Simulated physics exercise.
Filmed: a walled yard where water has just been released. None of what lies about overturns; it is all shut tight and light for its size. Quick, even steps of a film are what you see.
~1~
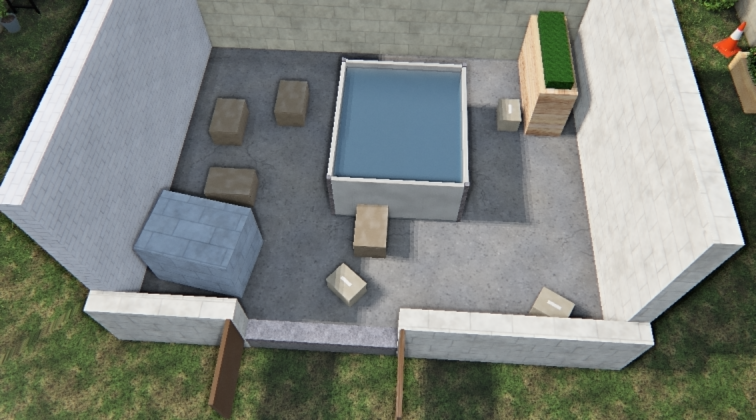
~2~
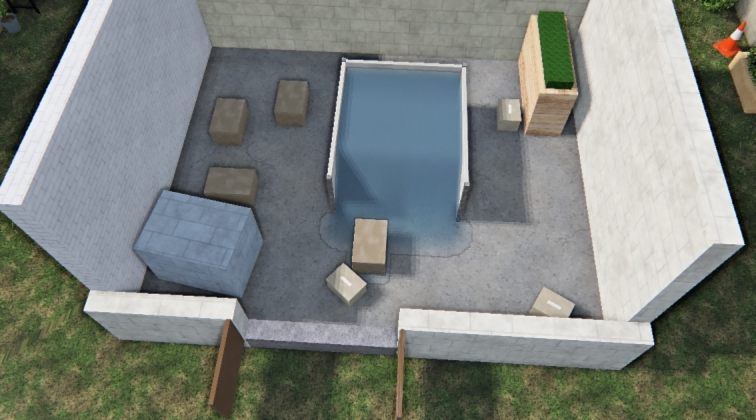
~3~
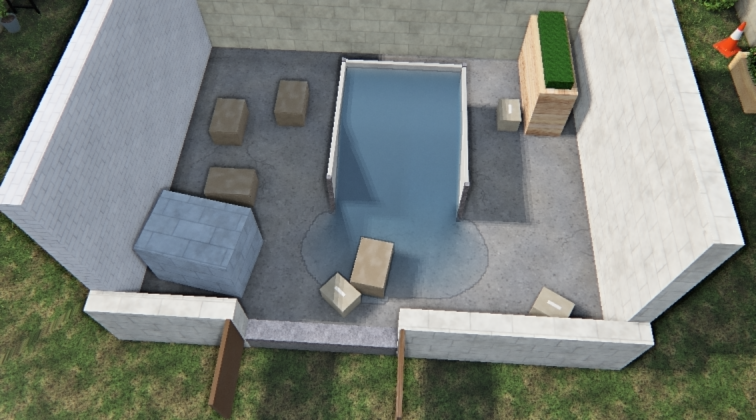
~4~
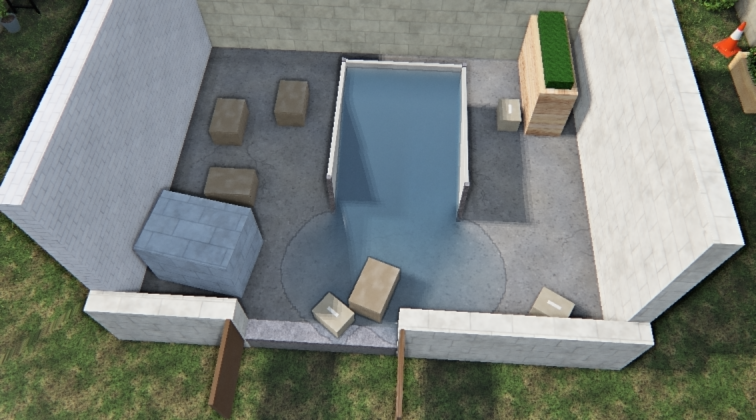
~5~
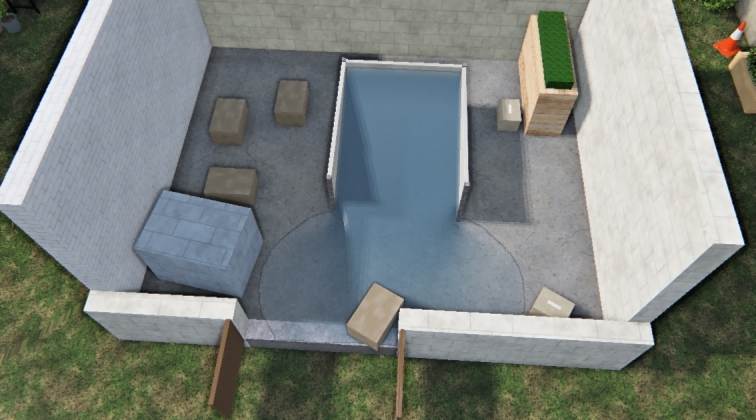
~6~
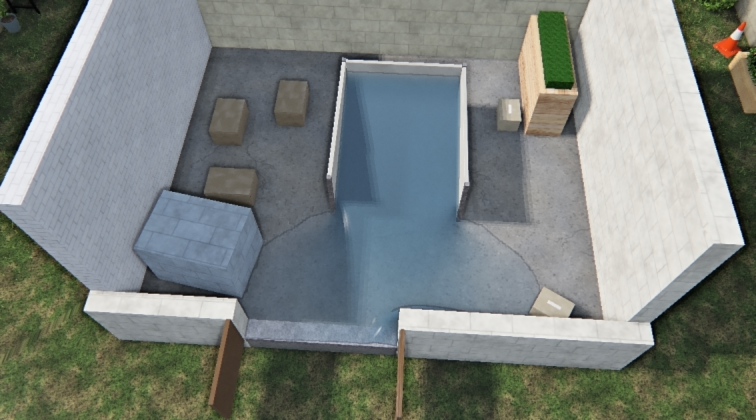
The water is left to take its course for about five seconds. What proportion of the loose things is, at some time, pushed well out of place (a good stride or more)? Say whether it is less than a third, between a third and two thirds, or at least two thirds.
It is between a third and two thirds.
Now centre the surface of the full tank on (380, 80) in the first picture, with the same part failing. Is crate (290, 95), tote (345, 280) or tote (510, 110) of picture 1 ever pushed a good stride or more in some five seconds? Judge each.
First never went far, then displaced far, then displaced far.
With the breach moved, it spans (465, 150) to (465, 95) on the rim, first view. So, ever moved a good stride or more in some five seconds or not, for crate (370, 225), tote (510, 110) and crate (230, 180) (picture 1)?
Well, in order they come out as beyond that mark, beyond that mark and beyond that mark.
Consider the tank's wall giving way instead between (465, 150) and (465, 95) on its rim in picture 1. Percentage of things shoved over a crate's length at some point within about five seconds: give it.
Result: Close to 70 %.
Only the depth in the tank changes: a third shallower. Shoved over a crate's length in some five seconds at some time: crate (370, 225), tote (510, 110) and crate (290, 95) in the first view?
Note, in sequence: Past that mark / past that mark / within that.
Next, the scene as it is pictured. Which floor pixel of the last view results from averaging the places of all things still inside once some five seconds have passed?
(351, 117).
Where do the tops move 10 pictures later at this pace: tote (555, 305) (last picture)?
Estimated position: Roughly (527, 184).
A moment on, 2 of 7 are well off their spots; 0 afloat.
Next, 3 of 7 are well off their spots; 0 afloat.
Later, 4 of 7 are well off their spots; 1 afloat.
In the end, 4 of 7 are well off their spots, and 4 have been at some point; 1 afloat.
